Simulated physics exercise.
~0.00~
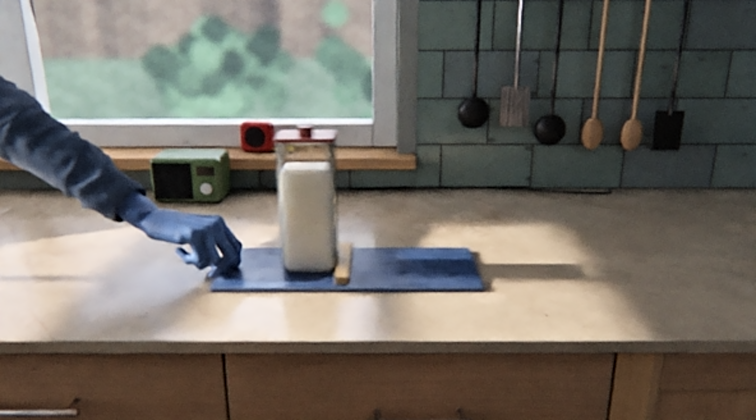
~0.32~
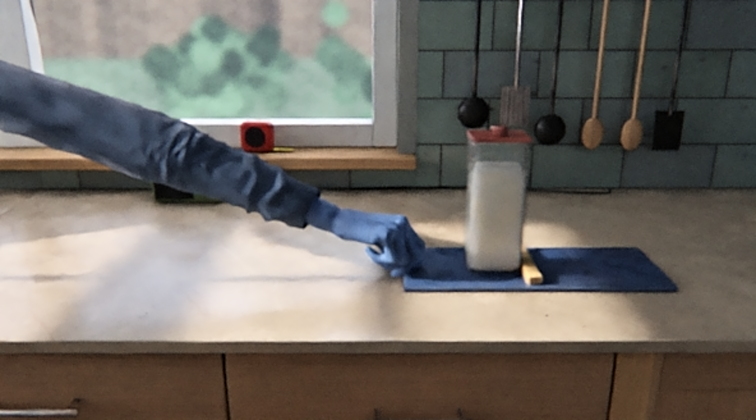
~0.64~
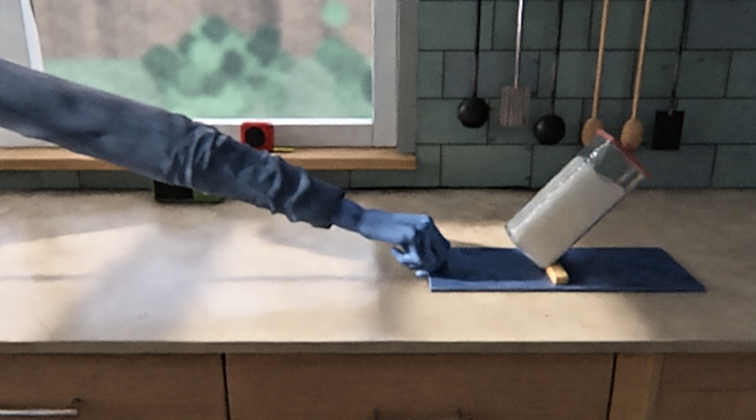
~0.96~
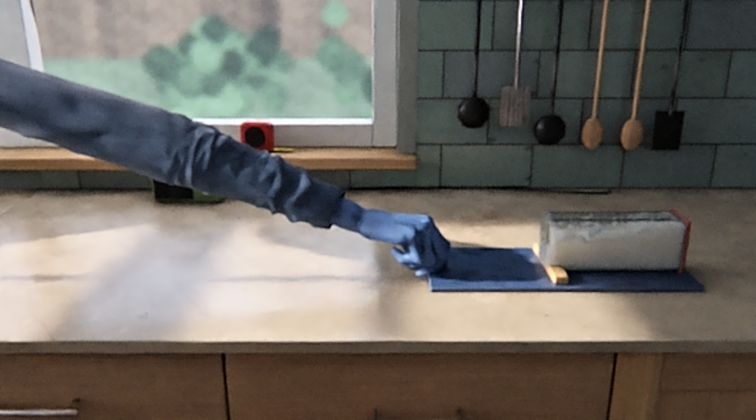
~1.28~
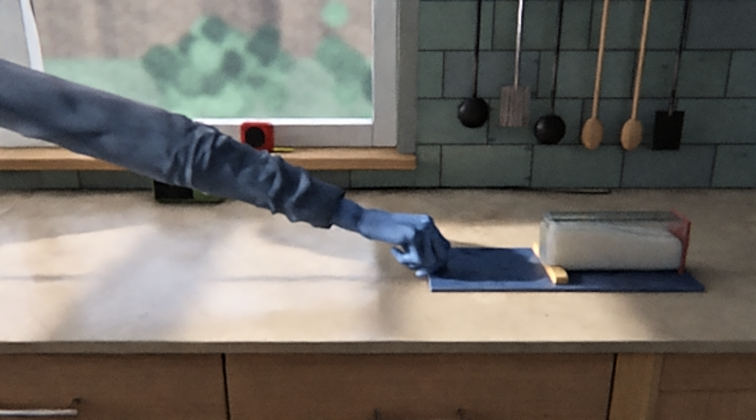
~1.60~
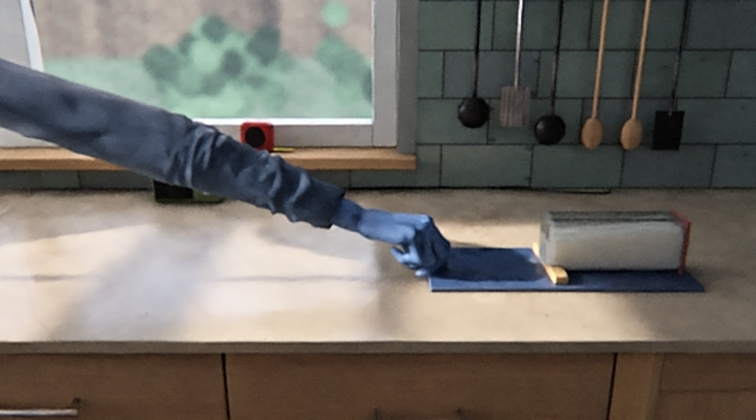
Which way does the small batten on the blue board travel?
The batten travels to the right along with the board.
